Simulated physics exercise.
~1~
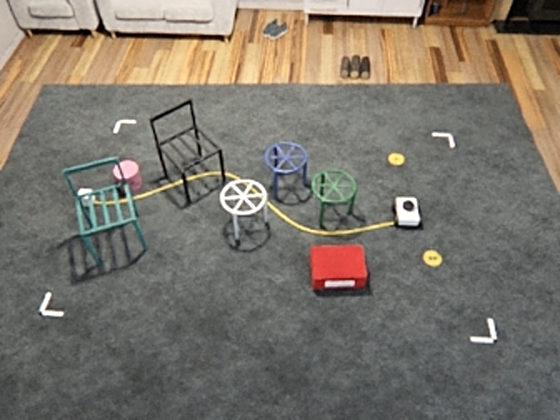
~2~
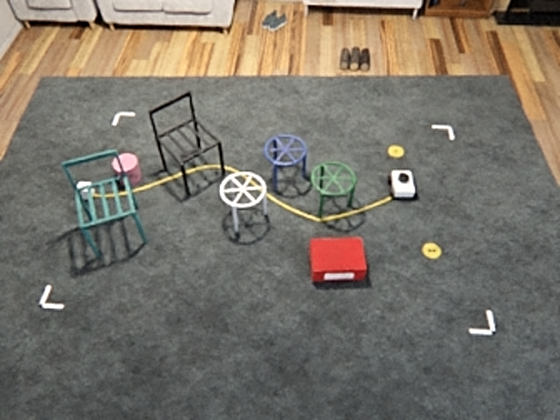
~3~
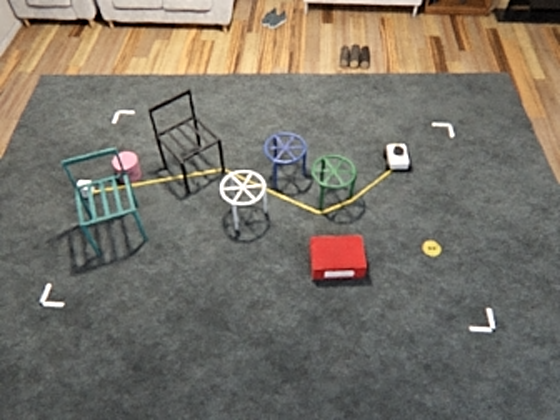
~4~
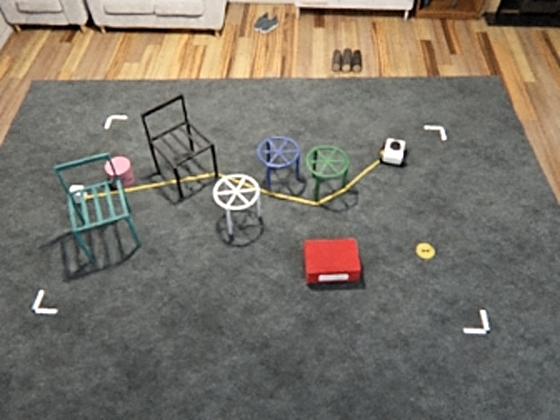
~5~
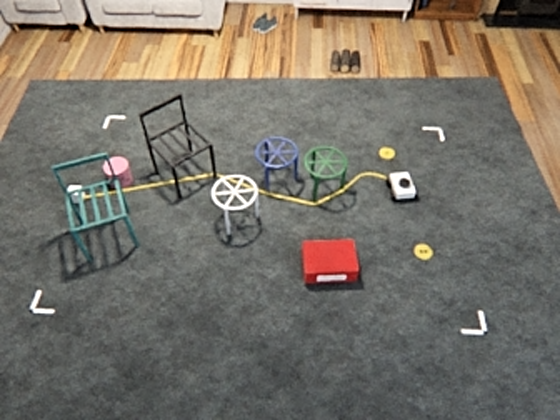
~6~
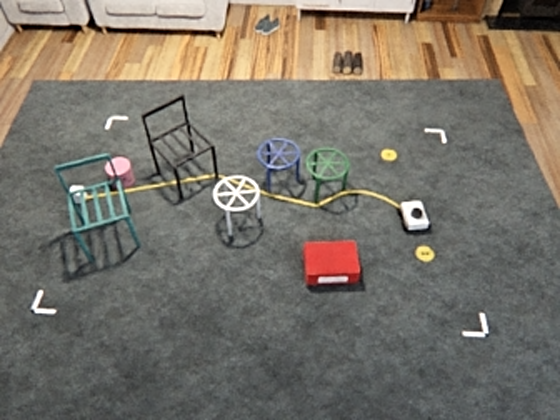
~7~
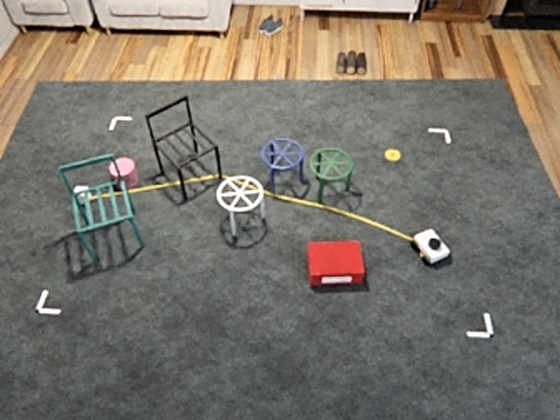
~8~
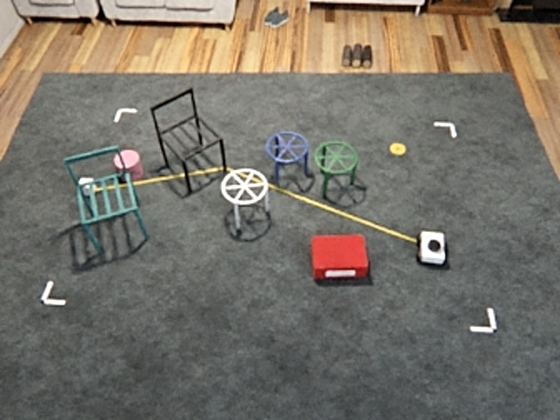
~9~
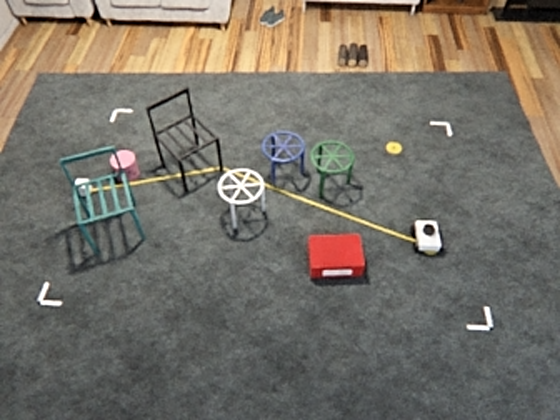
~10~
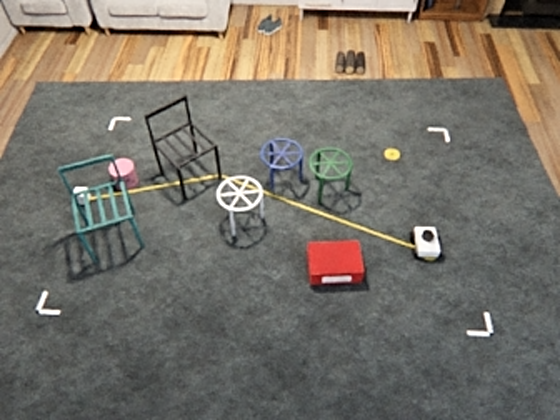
A dark grey carpet on a wooden floor is seen from above, with pale sofas along the far edge. A teal chair and pink bin stand at left, a black chair beside them, white, blue and green stools near the middle, and a red carton in front. A small white cart at right trails a yellow lead from the teal chair. It drives away to the far yellow mark, drawing the lead against the green stool, which shifts slightly. The cart then returns toward the viewer, the lead slackening, and stops on the nearer mark with the lead stretched nearly straight.
